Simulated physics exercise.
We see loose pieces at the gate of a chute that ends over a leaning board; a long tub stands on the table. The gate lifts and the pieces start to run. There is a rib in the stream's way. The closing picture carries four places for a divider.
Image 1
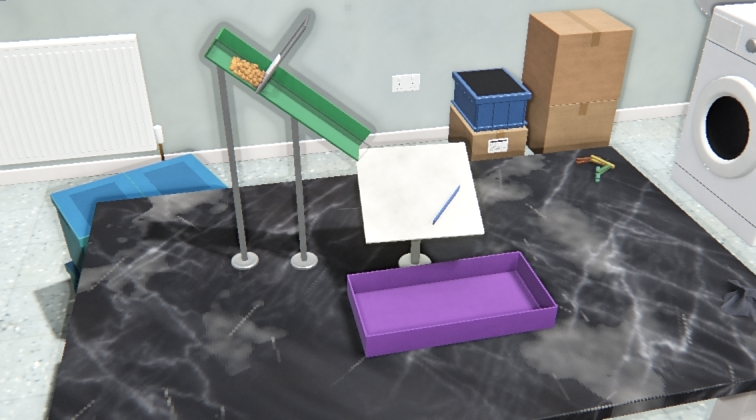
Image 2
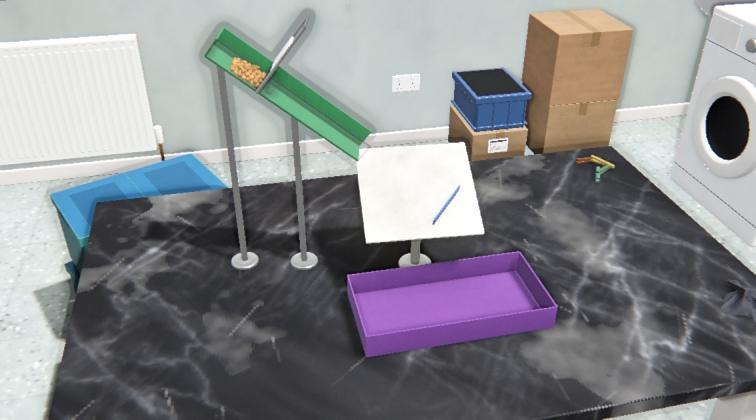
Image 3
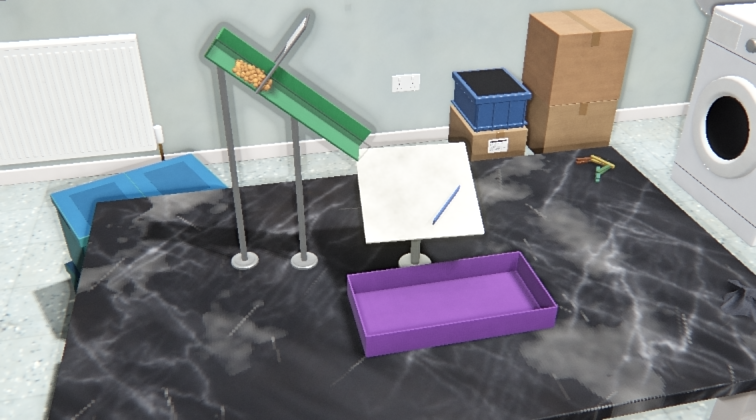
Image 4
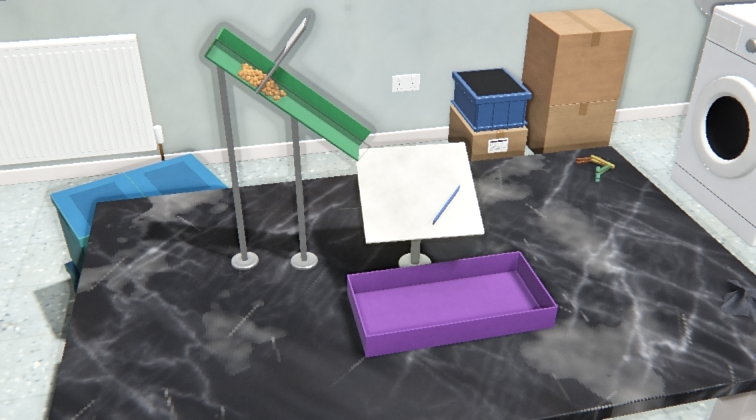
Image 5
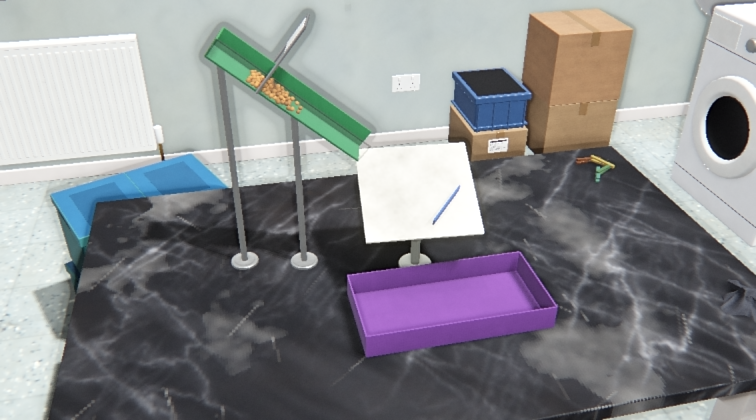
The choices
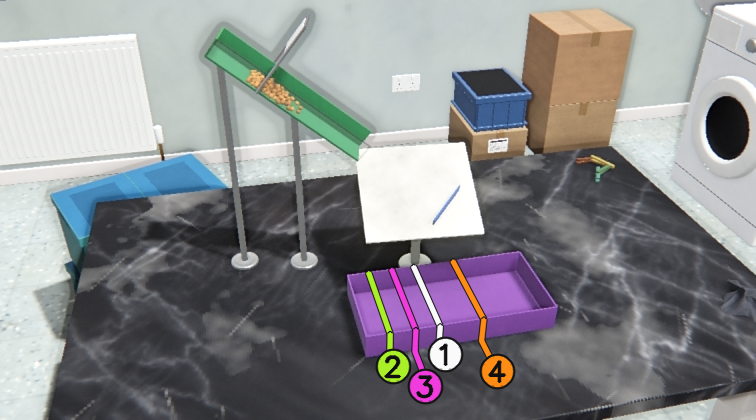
The clip opens on small tan pieces heaped behind a gate near the top of a sloping green chute, above a tilted white board and an empty purple tub on a black marbled table. The gate lifts slightly, and the pieces begin sliding down to the right, spreading into a longer stream still high on the chute.
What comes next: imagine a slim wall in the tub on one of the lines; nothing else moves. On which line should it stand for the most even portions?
Line 1.
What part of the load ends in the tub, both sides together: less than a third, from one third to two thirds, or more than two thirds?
About that: More than two thirds.
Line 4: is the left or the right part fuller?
Left.
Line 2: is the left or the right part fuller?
More lands on the right.
On the marked copy, line 1 crosses the front rim at (439, 325); line 2 crosses the front rim at (389, 333); line 3 crosses the front rim at (415, 329); line 4 crosses the front rim at (483, 318).
Choosing 1, of what is caught, about a third on the left of the divider, about two thirds on the right.
Choosing 2, of what is caught, none on the left of the divider, all on the right.
Choosing 3, of what is caught, a stray few on the left of the divider, nearly all on the right.
Choosing 4, of what is caught, nearly all on the left of the divider, a stray few on the right.
